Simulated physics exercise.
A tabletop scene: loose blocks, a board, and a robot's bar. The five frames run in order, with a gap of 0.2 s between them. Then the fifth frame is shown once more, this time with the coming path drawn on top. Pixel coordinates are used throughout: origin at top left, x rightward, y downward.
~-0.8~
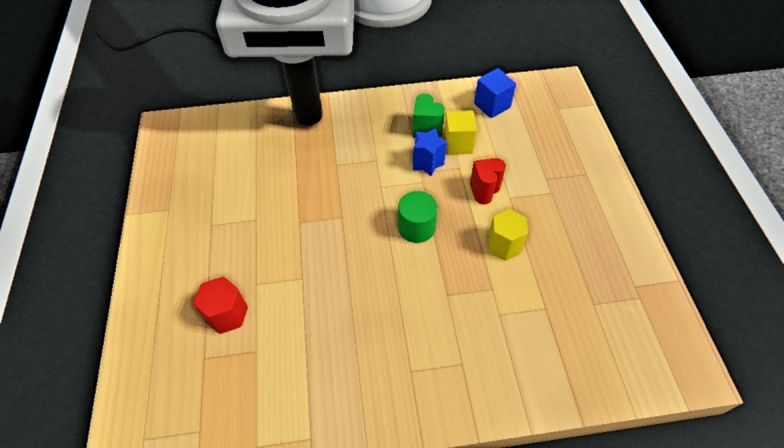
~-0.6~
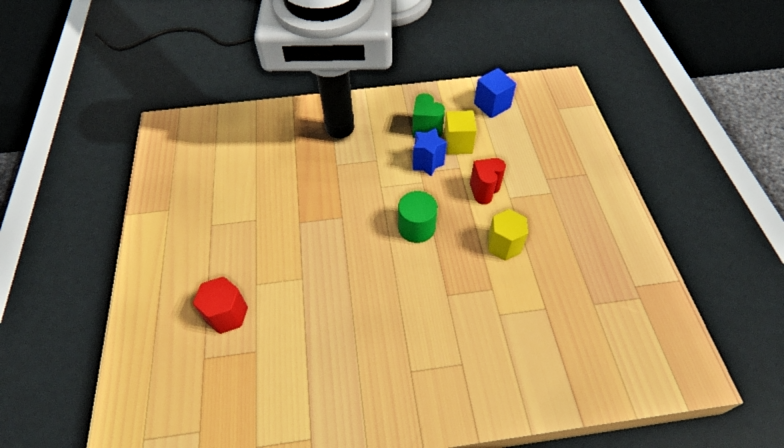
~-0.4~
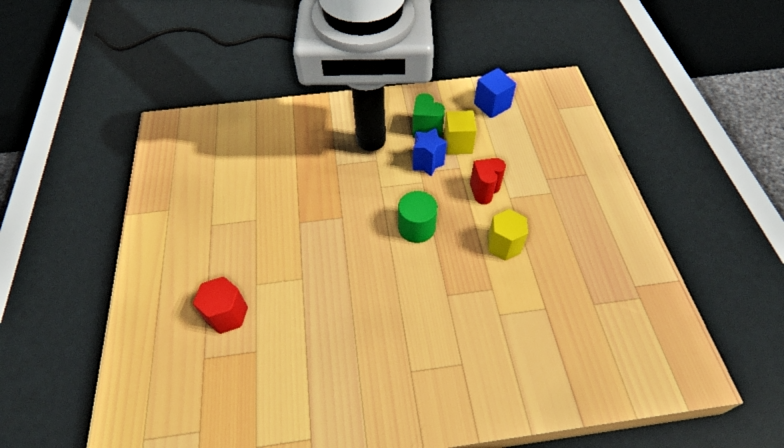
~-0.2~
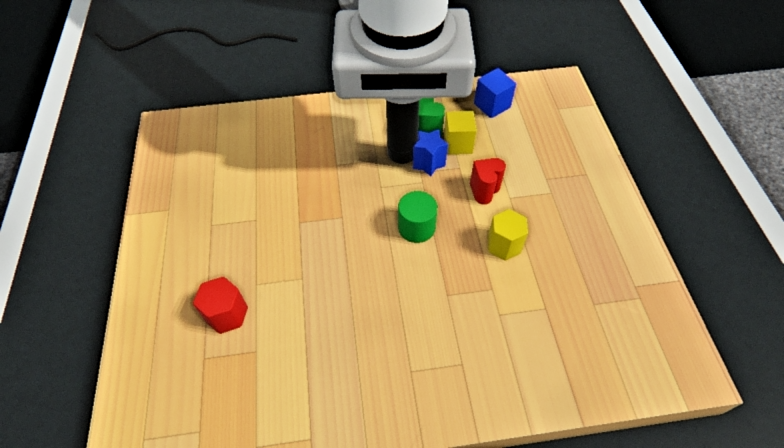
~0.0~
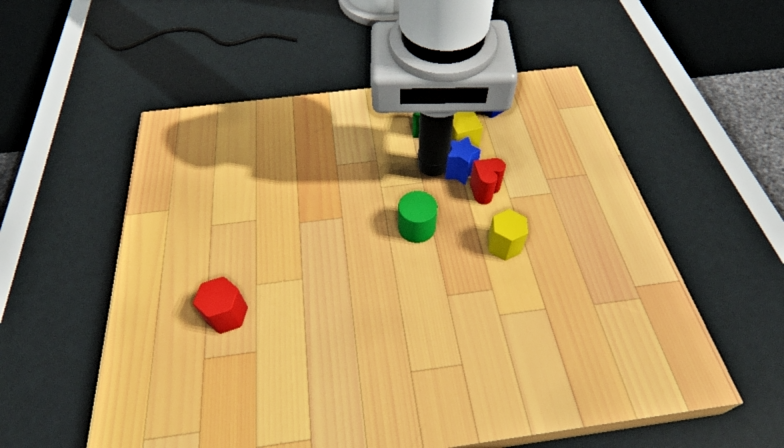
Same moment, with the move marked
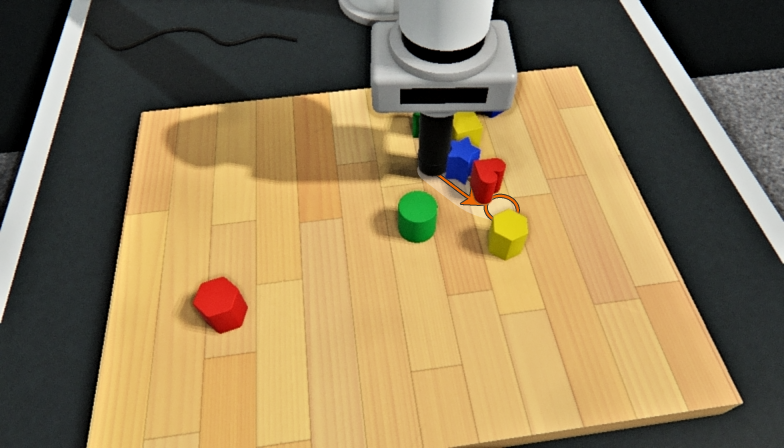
On a wooden board scattered with small colored blocks, a robot arm slid its black bar rightward and slightly toward the viewer, then pushed the blue star to the right, close beside the red heart.
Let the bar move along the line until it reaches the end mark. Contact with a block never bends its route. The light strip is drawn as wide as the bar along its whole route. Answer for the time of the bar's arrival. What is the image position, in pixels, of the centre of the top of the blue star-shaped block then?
Close to (483, 153).
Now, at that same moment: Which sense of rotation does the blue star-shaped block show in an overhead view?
From above, it looks like the blue star-shaped block goes counterclockwise.
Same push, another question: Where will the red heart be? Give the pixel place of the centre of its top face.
The point I'd pick in the picture is (528, 171).
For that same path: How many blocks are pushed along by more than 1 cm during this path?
2 blocks.
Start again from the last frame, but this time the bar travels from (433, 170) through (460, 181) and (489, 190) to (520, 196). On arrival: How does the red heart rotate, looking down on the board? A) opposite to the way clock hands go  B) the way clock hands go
B.
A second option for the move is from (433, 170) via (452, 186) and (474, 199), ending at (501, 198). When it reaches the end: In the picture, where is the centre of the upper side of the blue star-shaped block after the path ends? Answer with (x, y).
My estimate: (486, 152).
Path on the board, from (433, 170) over (453, 186) and (474, 201) to (502, 209).
The first path, step by step. Halfway along, bar (464, 189); blue star-shaped block (483, 152), turned 50° anticlockwise; red heart (506, 171), turned 50° clockwise.
At the end, bar (503, 204); blue star-shaped block (483, 153), turned 60° anticlockwise; red heart (528, 171), turned 20° anticlockwise; yellow six-sided block in place.
